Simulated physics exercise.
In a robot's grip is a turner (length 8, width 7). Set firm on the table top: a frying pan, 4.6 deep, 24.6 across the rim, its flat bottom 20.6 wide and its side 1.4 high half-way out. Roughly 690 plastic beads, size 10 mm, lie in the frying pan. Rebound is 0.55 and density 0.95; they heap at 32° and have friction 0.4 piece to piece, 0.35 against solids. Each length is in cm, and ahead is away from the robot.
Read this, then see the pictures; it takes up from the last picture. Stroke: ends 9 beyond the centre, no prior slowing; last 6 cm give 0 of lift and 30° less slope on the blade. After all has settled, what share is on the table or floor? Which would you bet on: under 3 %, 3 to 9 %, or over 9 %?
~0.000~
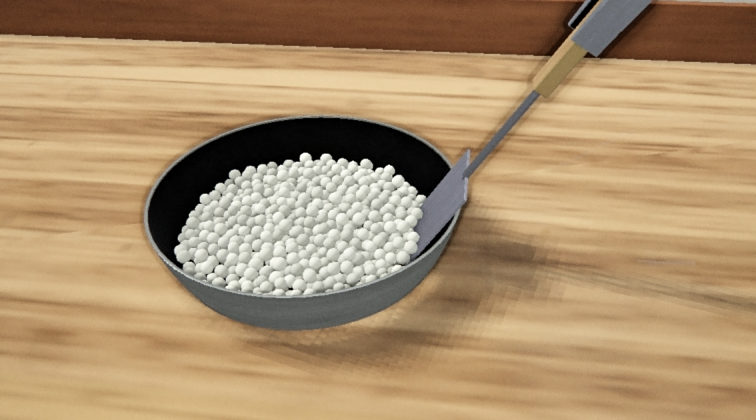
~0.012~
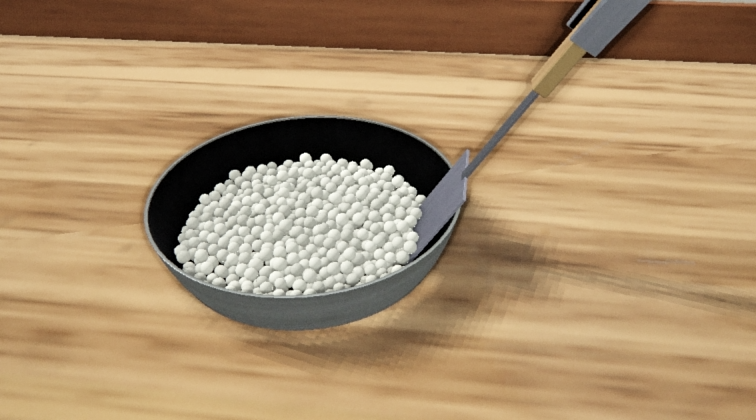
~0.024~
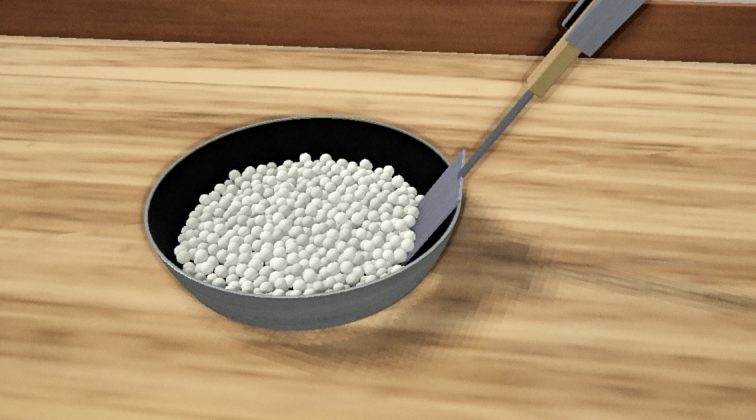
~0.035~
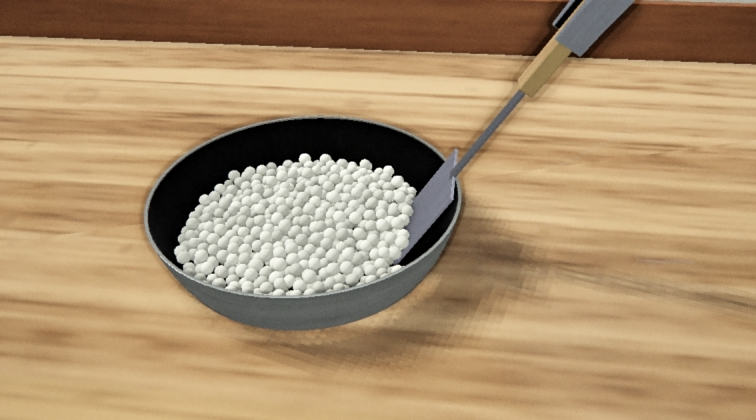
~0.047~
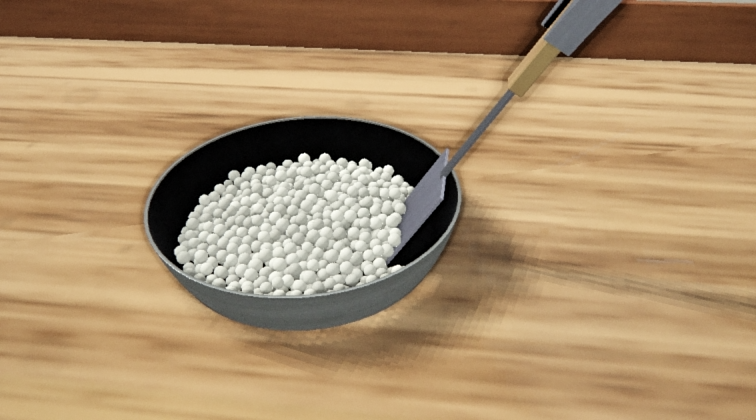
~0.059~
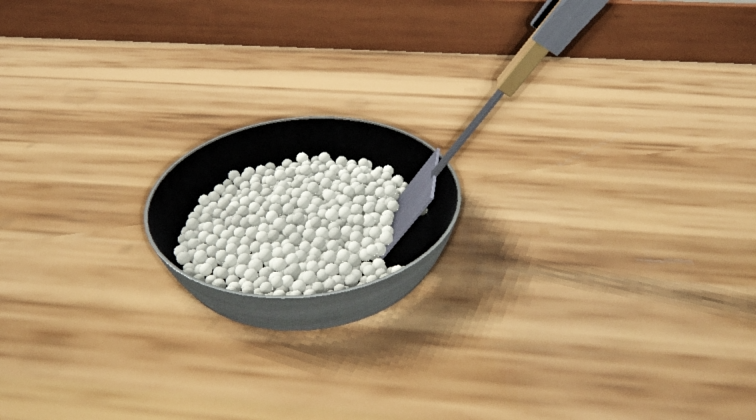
I would bet on under 3 %.
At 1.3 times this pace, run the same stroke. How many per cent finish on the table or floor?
That comes to some 0 per cent, roughly.
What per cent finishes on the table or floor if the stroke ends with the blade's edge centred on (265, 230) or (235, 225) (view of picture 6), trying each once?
Try 1: Approx. 0 %; try 2: Approx. 0 %.
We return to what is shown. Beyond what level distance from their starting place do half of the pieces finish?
I'd put it at close to 3 centimetres.
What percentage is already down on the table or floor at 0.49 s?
Roughly 2 per cent.
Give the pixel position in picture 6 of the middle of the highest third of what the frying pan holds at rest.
Look near (212, 199).
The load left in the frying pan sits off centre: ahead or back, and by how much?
It rests close to 3.5 centimetres ahead of centre.
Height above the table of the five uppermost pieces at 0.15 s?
Estimated height above table: Approx. 5 cm.
After 0.15 s, sloping 58°, highest piece 5 above the table; 687 in the frying pan.
After 0.25 s, sloping 48°, highest piece 5 above the table; 687 in the frying pan.
After 0.49 s, sloping 28°, highest piece 5 above the table; 680 in the frying pan, 7 on the table or floor.
After 1.54 s, sloping 28°, highest piece 5 above the table; 680 in the frying pan, 7 on the table or floor.
In the end, 680 in the frying pan, 7 on the table or floor. That is 1 % on the table or floor.
